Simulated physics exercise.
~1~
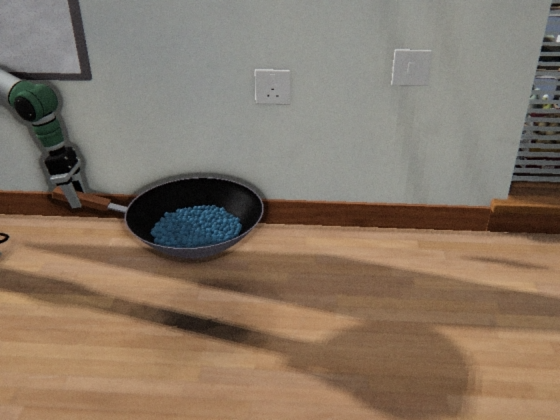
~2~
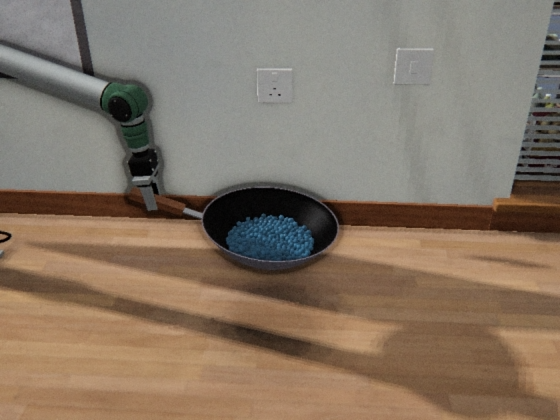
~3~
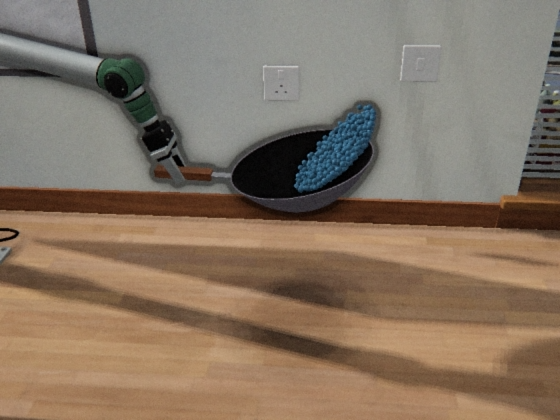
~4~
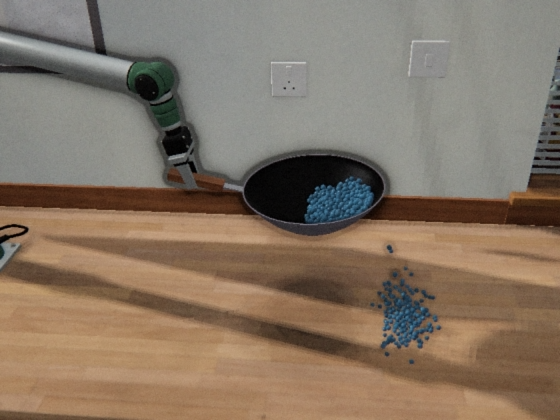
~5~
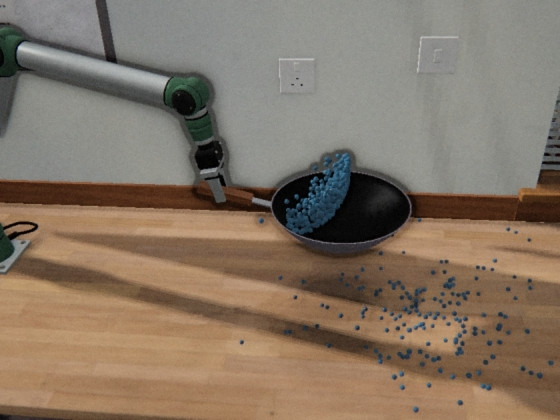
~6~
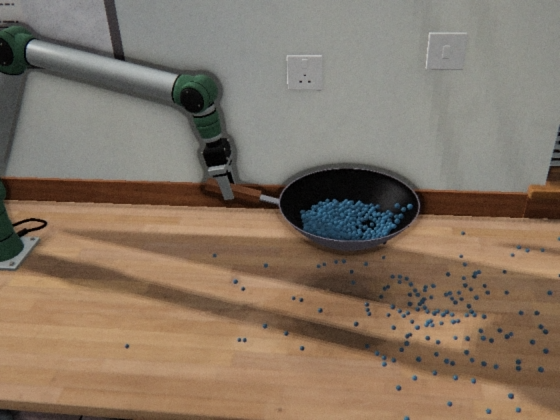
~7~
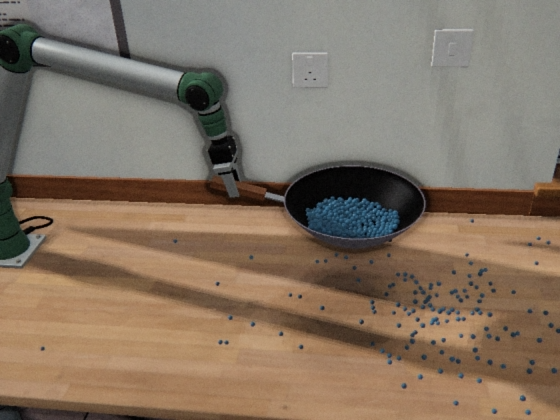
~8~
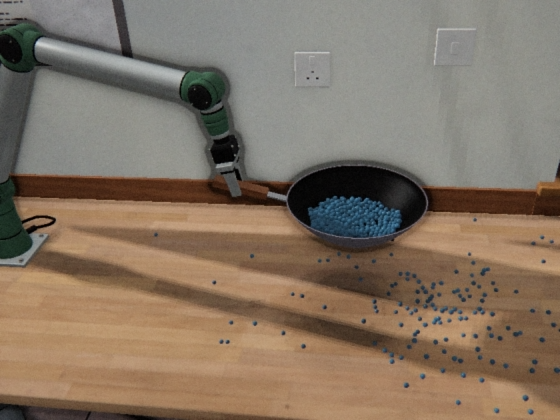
A robot arm tosses blue beads in a wok, leaving many scattered across the table.
